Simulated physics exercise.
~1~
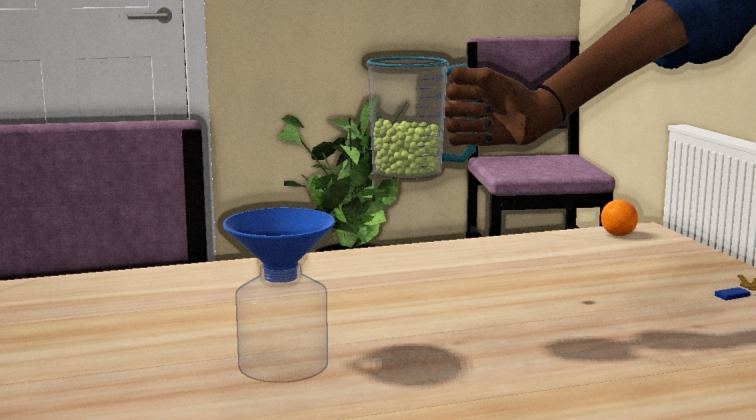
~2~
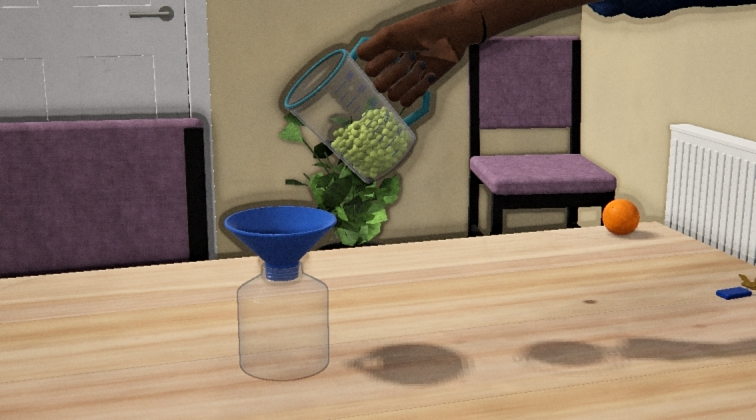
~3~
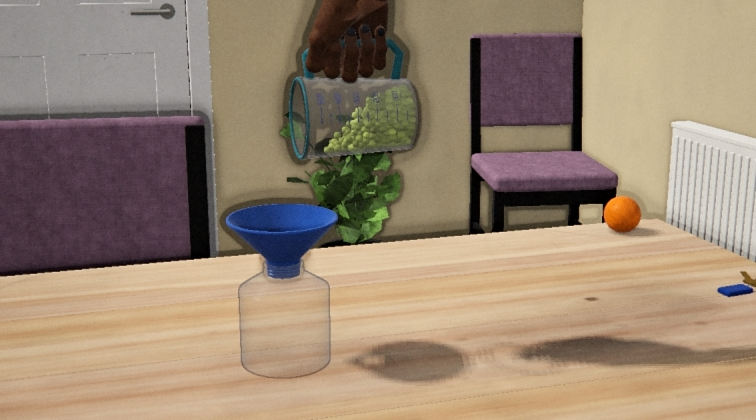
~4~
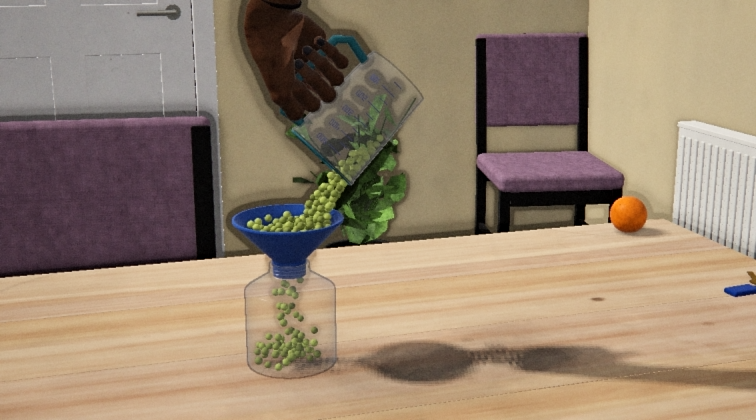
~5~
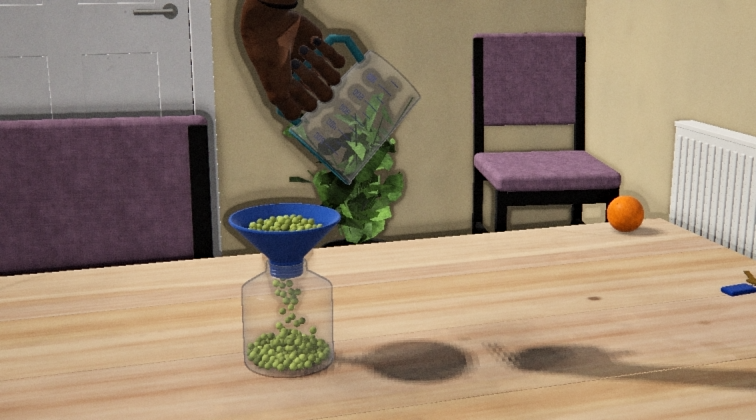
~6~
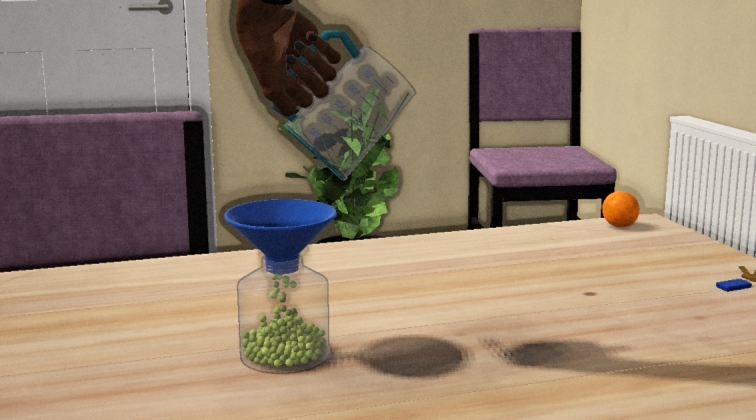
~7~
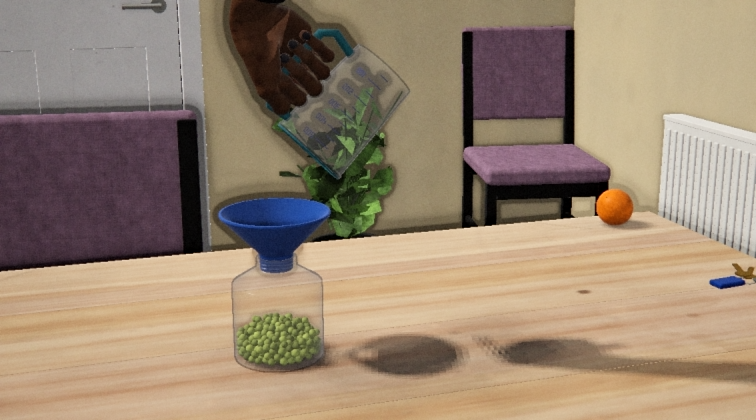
A hand tips a clear cup of green peas through a blue funnel, filling the jar partway.
